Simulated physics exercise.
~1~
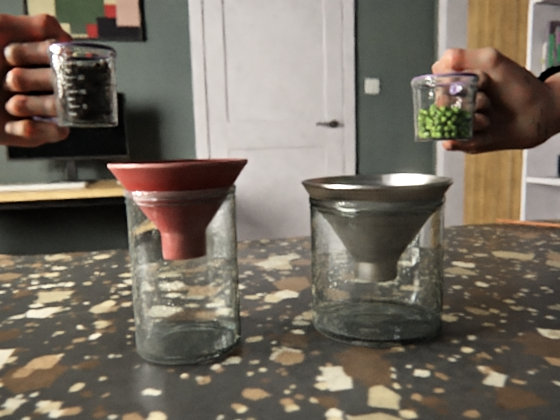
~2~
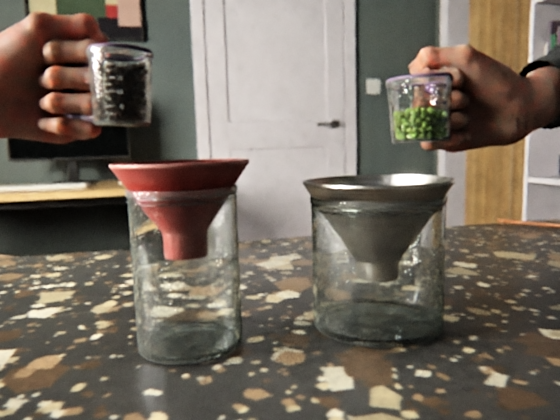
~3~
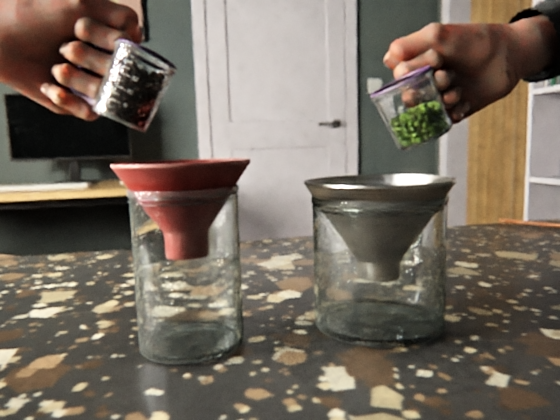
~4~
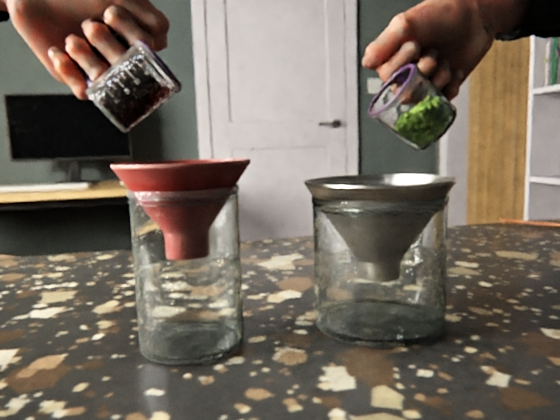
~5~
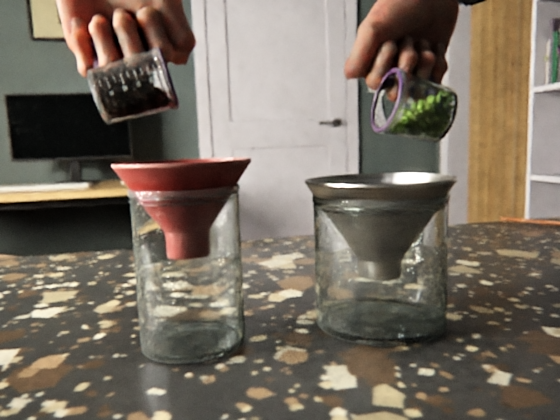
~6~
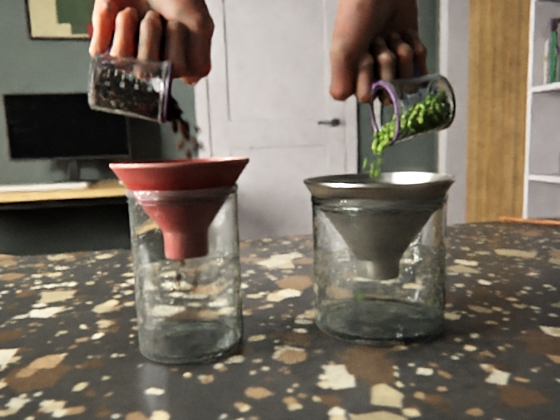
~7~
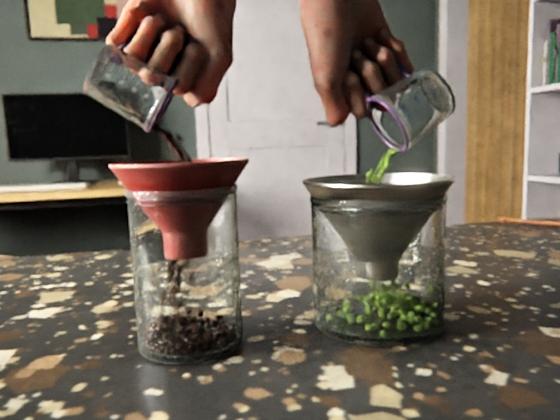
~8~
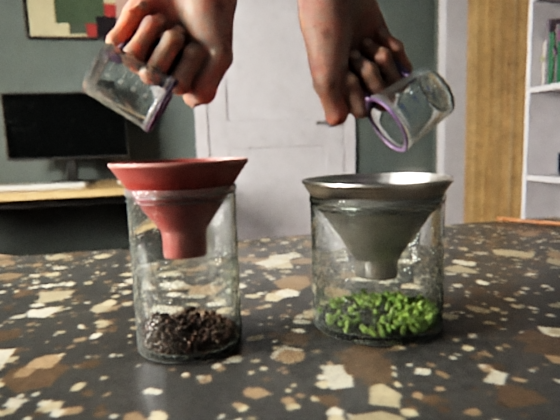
Two hands tipping small cups of dark grains and green pieces into red and grey funnels, everything settling in the glass jars below.
